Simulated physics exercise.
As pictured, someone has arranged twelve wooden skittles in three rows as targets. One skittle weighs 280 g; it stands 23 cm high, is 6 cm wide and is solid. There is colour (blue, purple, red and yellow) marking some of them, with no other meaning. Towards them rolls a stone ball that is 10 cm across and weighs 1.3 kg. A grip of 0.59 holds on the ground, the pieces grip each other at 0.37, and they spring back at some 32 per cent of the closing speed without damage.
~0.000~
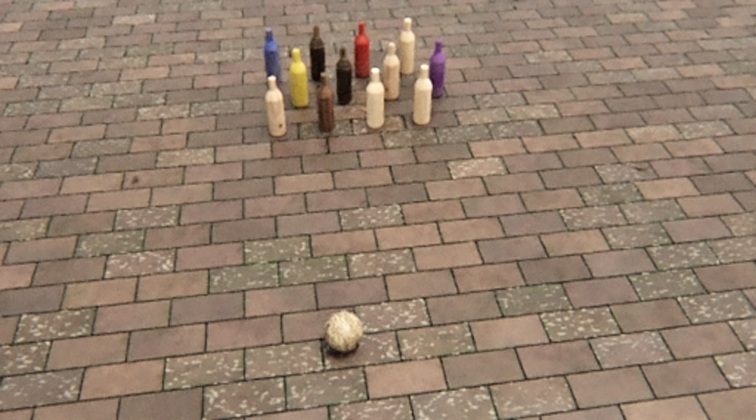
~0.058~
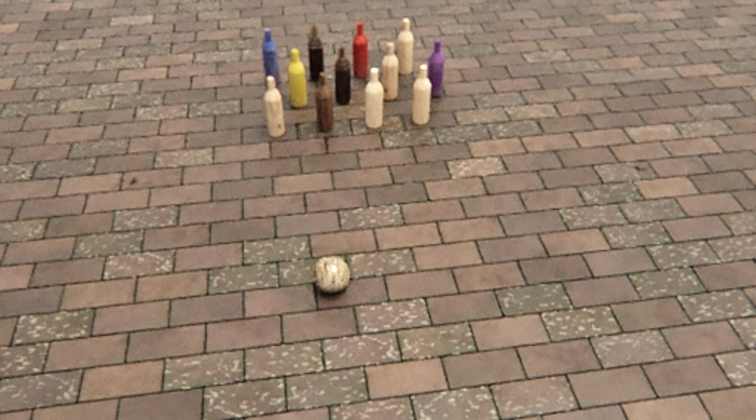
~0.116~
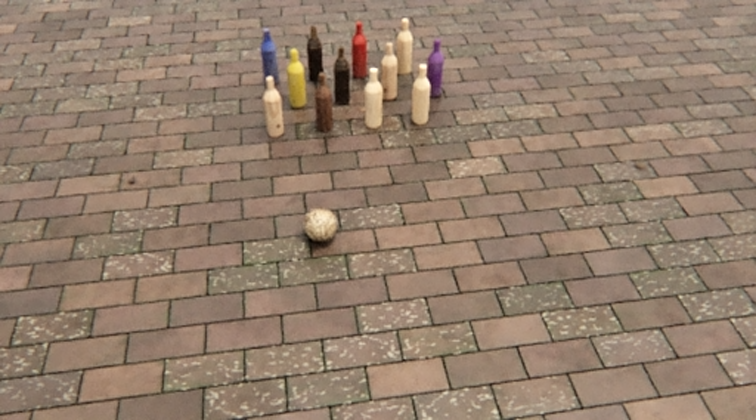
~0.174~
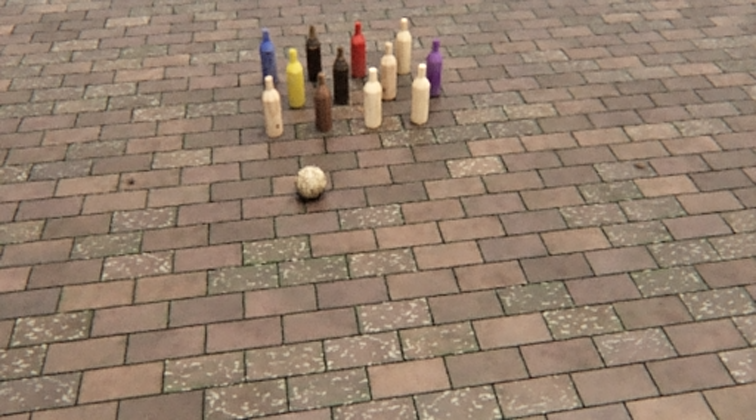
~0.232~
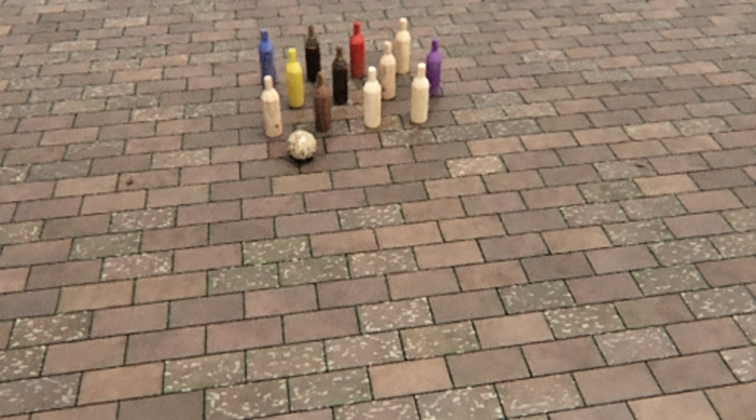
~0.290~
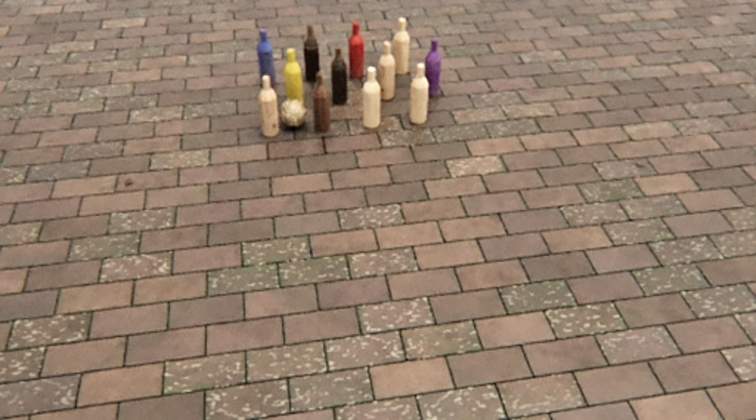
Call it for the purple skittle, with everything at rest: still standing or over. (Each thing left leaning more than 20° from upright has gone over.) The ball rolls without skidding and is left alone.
Stays.
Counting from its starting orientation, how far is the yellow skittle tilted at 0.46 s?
About 60°.
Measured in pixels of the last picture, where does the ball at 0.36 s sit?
My estimate is roughly (285, 85).
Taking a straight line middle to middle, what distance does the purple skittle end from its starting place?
It ends some 0 cm from where it began.
After 0.36 s, ball still moving; 1 of the 12 skittles over; purple skittle unmoved; yellow skittle 32° from how it stood.
After 0.46 s, ball still moving; 2 of the 12 skittles over; purple skittle unmoved; yellow skittle 61° from how it stood.
After 0.60 s, ball still moving; 4 of the 12 skittles over; purple skittle unmoved; yellow skittle lying flat.
After 0.80 s, ball still moving; 4 of the 12 skittles over; purple skittle unmoved; blue skittle lying flat.
In the end (1.4 s), ball rolling away; 4 of the 12 skittles over; purple skittle unmoved; yellow skittle lying flat; blue skittle lying flat. From the last view, middles, purple skittle near (433, 67), yellow skittle near (332, 8).
